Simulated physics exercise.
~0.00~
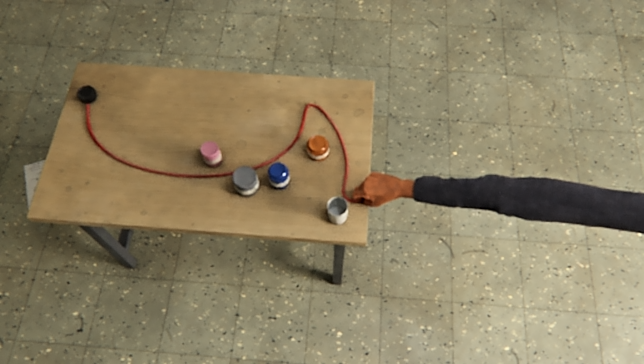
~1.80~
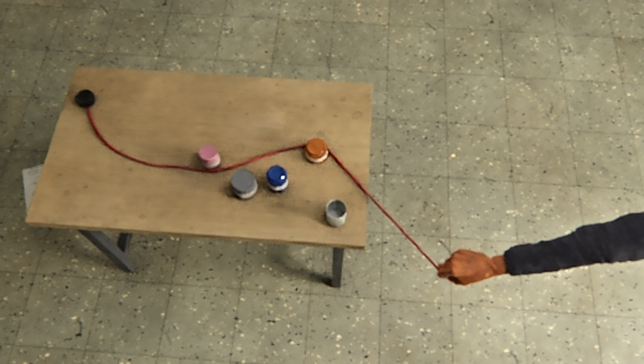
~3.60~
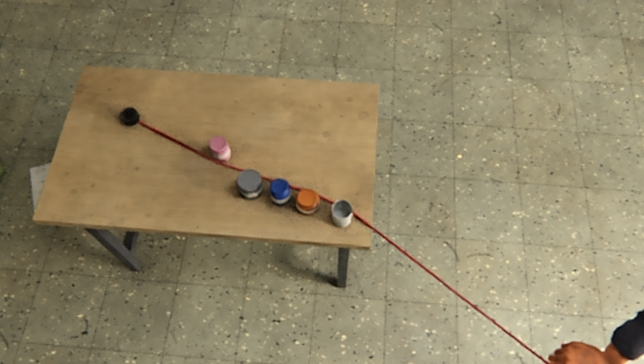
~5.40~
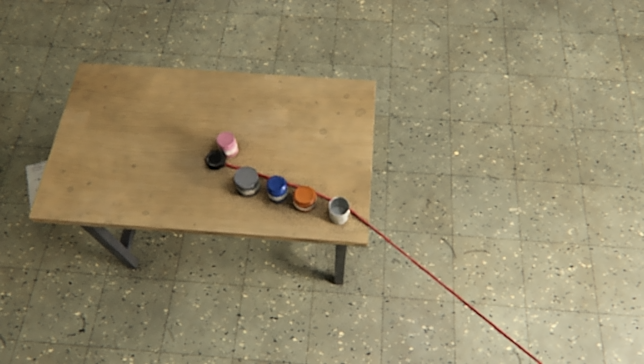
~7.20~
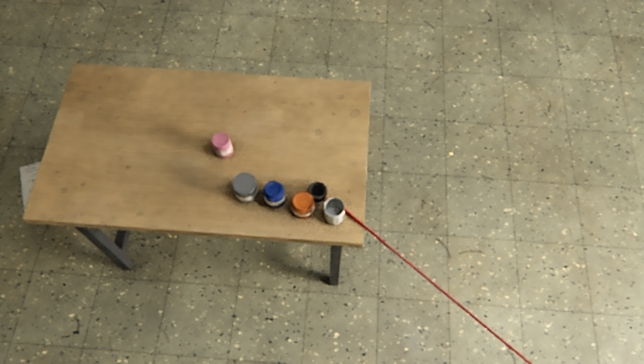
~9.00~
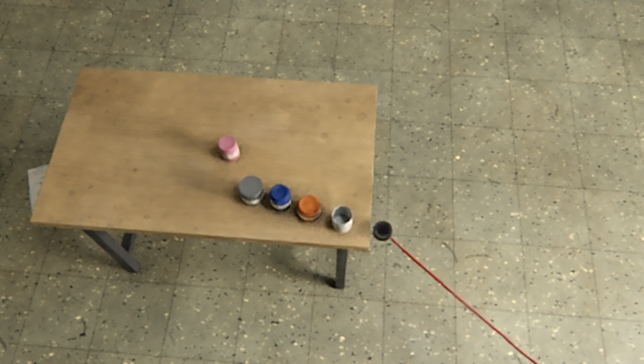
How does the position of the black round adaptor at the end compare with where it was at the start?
It starts near the upper left corner of the table, and by the end it is off the tabletop, just beyond the lower part of the right edge.
